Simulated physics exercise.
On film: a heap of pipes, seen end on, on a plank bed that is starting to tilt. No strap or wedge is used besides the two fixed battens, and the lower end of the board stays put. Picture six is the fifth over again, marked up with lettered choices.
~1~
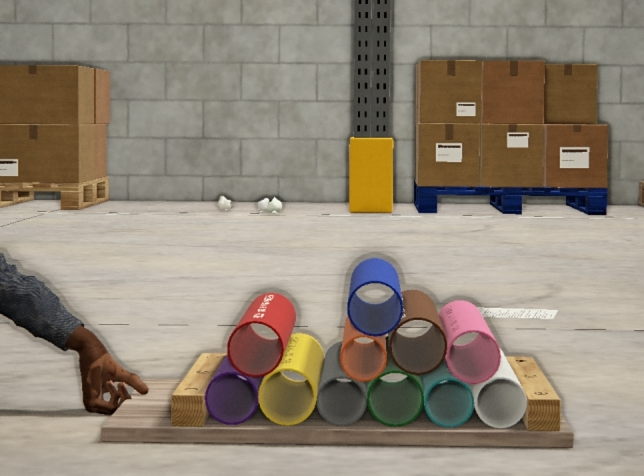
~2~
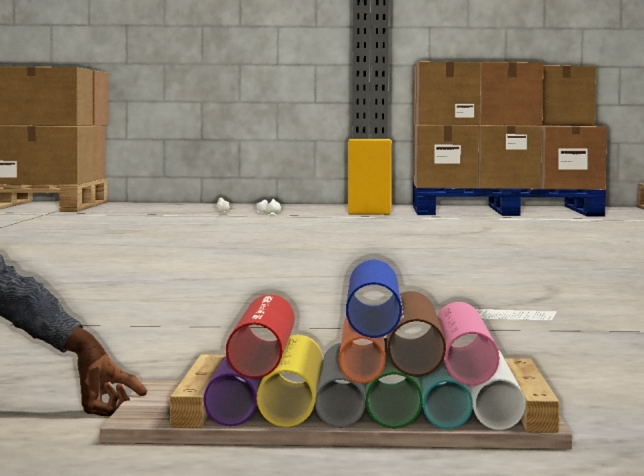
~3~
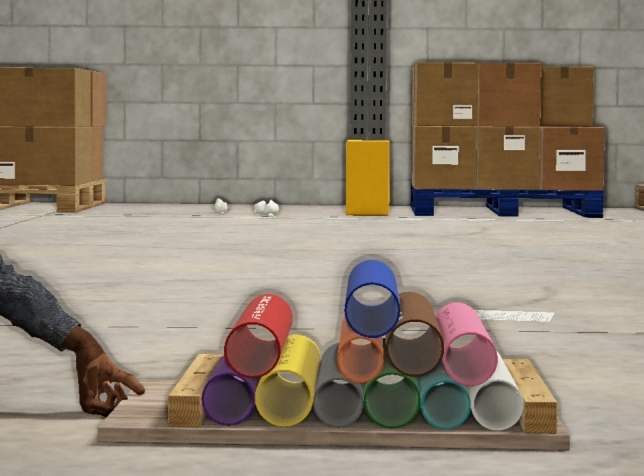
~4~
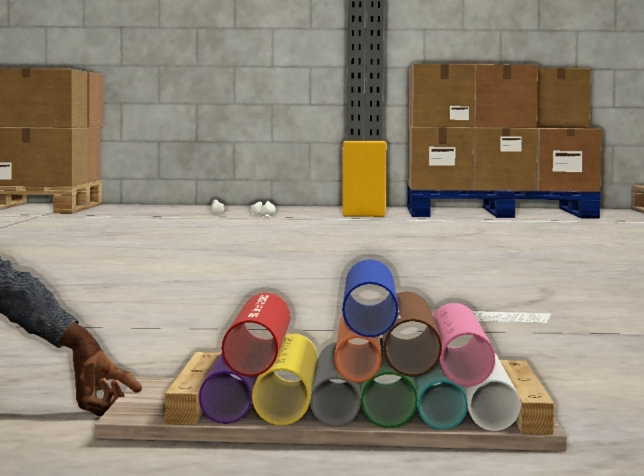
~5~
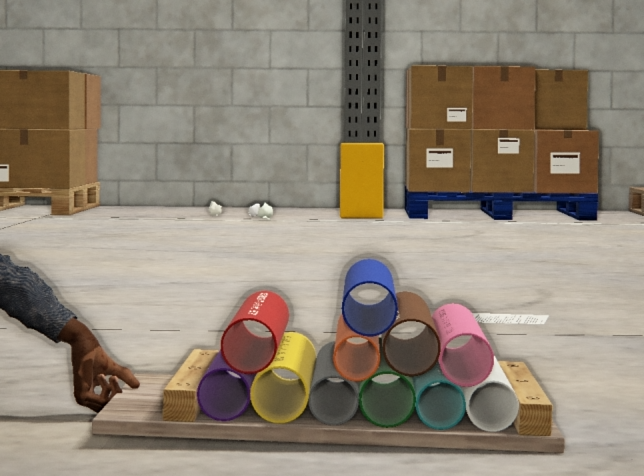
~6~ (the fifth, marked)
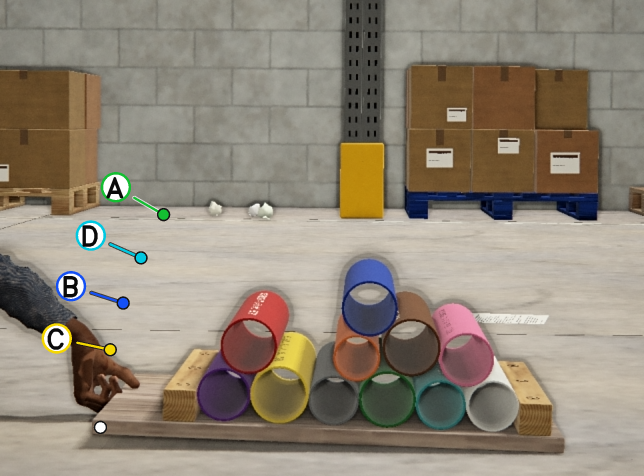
The clip shows colored pipes stacked end-on on a wooden plank between two wooden blocks, with a hand resting at its left end in a warehouse. The view shifts very slightly, while the pipes and hand stay almost still.
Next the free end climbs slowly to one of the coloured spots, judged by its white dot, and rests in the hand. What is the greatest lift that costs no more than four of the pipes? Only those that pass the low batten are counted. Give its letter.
It can be raised to A.
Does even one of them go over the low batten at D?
Yes.
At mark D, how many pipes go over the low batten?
At D the number is three.
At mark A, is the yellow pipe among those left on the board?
The yellow pipe: Yes.
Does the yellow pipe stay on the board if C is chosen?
Yes.
On the marked copy, A at (163, 215); B at (123, 303); C at (110, 349); D at (141, 258); the white dot at (100, 427).
With A. Early on, board at 17°.
Further on, board at 29°.
At the end, board at 29°, three over the low batten (pink, brown, blue).
As for the rest, B three over the low batten (pink, brown, blue); C none over the low batten; D three over the low batten (pink, brown, blue).
